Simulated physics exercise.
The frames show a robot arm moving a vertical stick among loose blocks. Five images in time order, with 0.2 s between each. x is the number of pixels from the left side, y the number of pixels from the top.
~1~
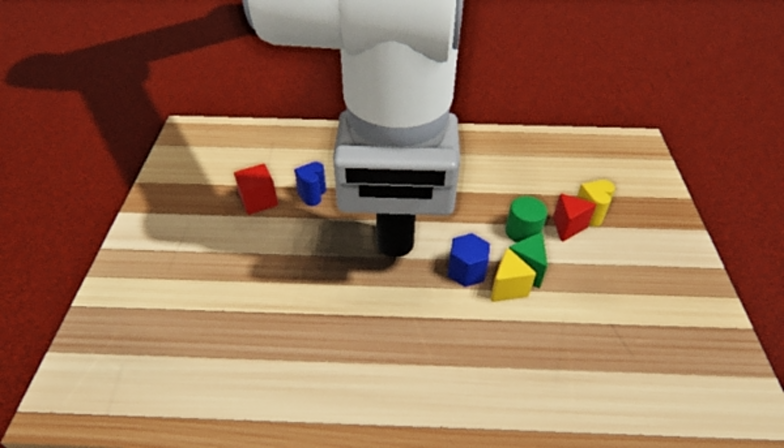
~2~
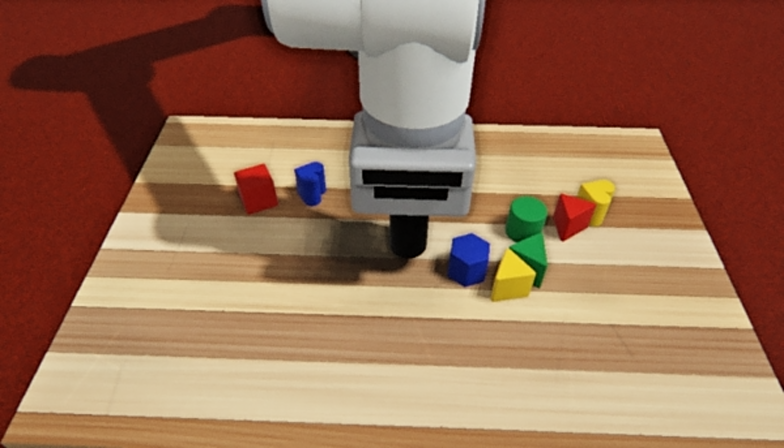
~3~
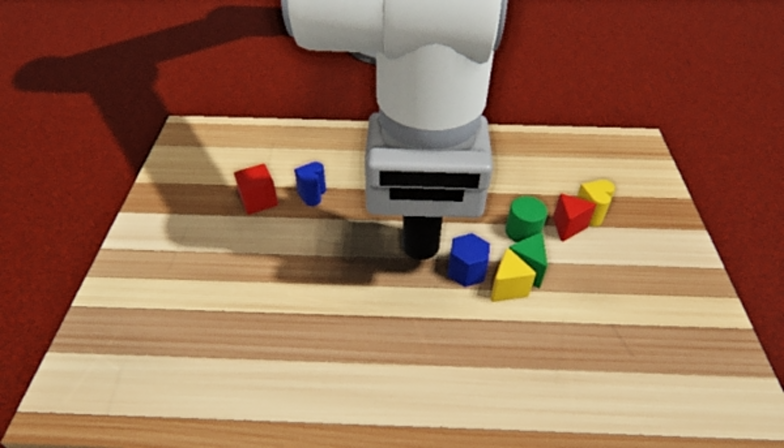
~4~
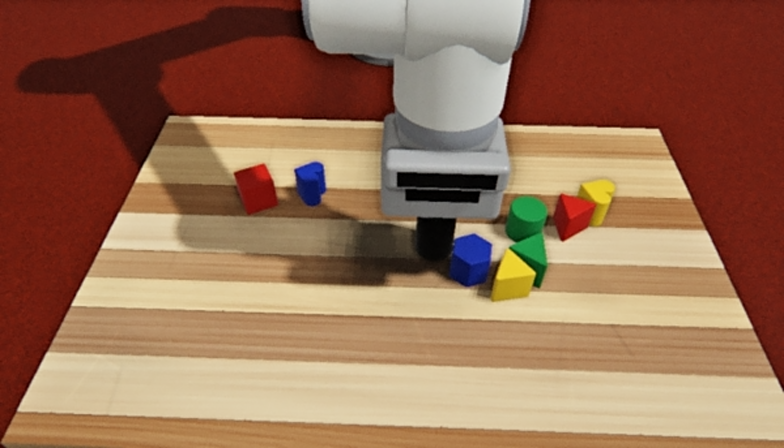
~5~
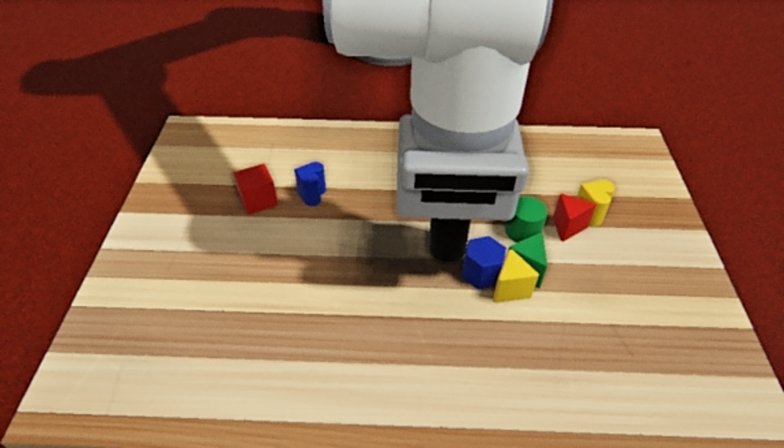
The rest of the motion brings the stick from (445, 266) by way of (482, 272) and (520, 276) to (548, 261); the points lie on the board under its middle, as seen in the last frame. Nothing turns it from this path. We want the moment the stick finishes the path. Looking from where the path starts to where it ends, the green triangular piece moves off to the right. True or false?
False - the claim does not hold.
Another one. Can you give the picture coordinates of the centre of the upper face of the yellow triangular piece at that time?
At the end it should sit near (590, 296).
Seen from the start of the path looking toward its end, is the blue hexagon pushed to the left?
My answer is no.
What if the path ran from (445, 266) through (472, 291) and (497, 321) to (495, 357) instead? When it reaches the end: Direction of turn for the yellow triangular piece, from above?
It spins against the clock.
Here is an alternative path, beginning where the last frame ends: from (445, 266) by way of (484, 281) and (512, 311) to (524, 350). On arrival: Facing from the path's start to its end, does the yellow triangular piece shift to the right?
No, that is not what happens.
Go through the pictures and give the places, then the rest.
In the first picture, stick tip (396, 244); block tops, blue hexagon (471, 247); yellow triangular piece (513, 266); green disc (529, 208); green triangular piece (533, 247); red triangular piece (576, 204).
In the second picture, stick (408, 245); blocks unchanged.
In the third picture, stick (421, 246); blocks unchanged.
In the fourth picture, stick (434, 247); blocks unchanged.
In the fifth picture, stick (447, 248); blue hexagon (486, 250); yellow triangular piece (516, 267); green disc (529, 208); green triangular piece (533, 247); red triangular piece (576, 204).
On the path given first. One third of the way, stick (486, 255); blue hexagon (526, 260), turned 15° clockwise; yellow triangular piece (554, 281); green triangular piece (547, 243), turned 20° clockwise.
Two thirds of the way, stick (526, 259); blue hexagon (567, 267), turned 20° clockwise; yellow triangular piece (586, 294), turned 50° clockwise; green triangular piece (566, 240), turned 15° anticlockwise.
At the end, stick (553, 244); blue hexagon (583, 267), turned 45° clockwise; yellow triangular piece (590, 296), turned 60° clockwise; green disc in place; green triangular piece (592, 234), turned 15° clockwise; red triangular piece in place.
